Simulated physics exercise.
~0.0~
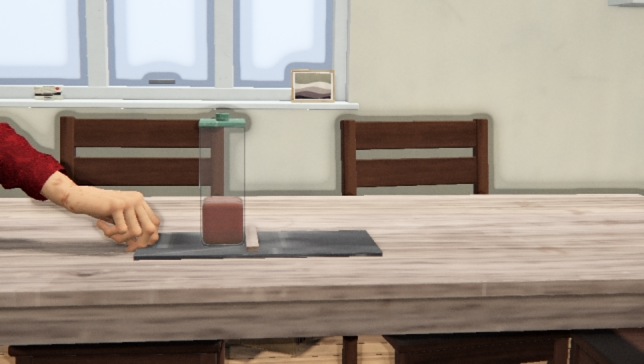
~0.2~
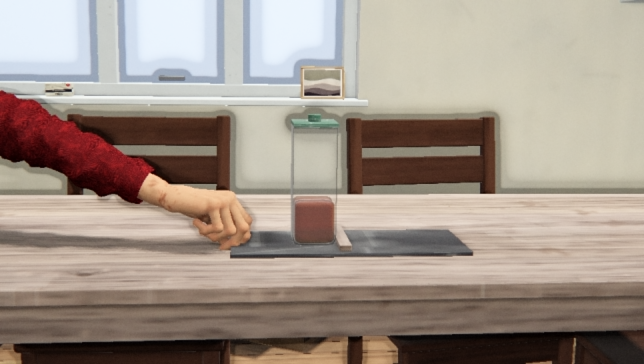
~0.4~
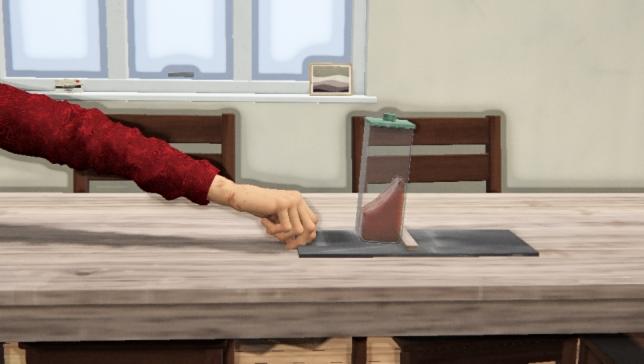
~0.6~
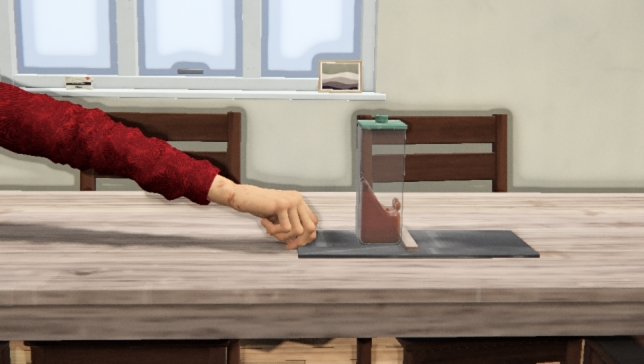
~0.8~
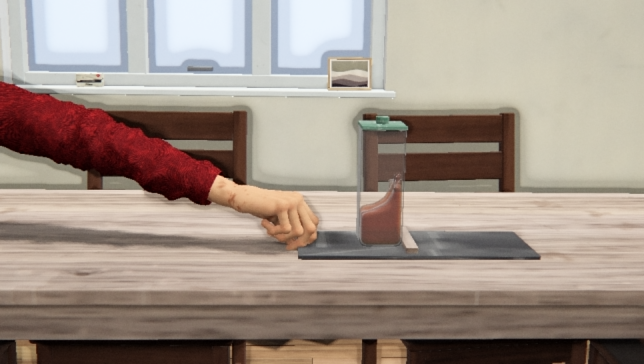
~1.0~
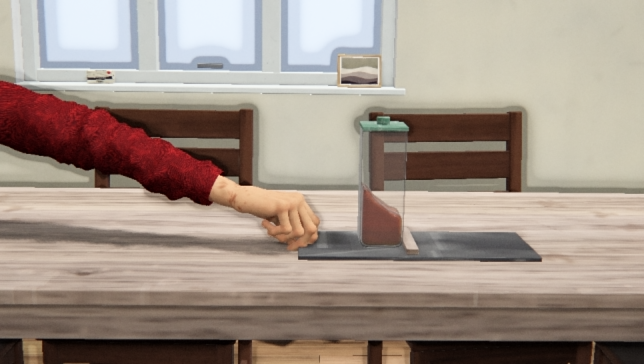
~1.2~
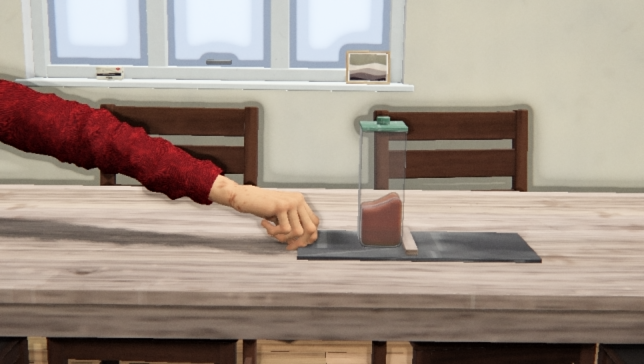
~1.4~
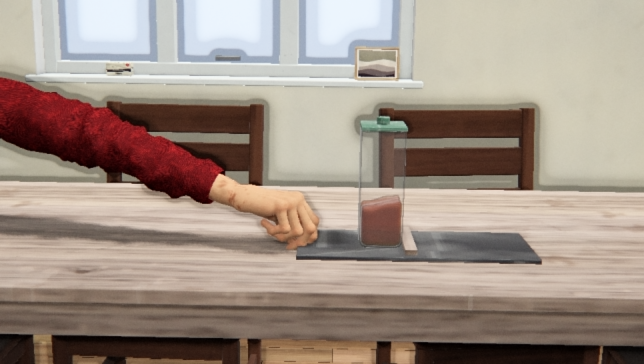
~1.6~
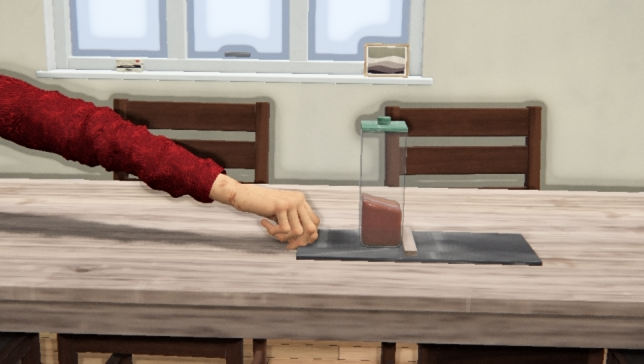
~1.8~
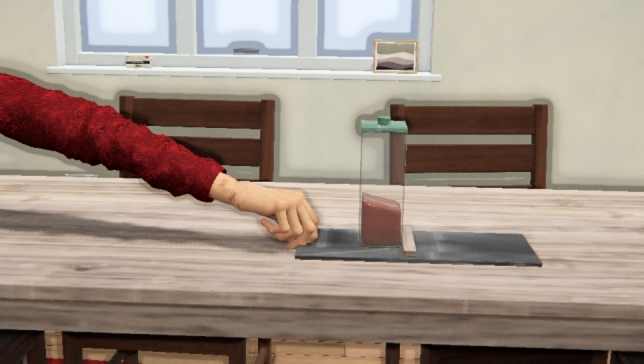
A clear square bottle with a green cap, part full of reddish-brown tea, rides on a dark board across a pale wooden table, seen from the side with chairs and a window behind. A hand in a red sleeve reaches in from the left at the board's end as it glides right, a small batten at the bottle's foot. The board stops, and the bottle tips slightly to the right while the tea surges up one side. It settles back upright, the tea sloshing and then calming. The bottle ends standing on the still board, the hand beside it.
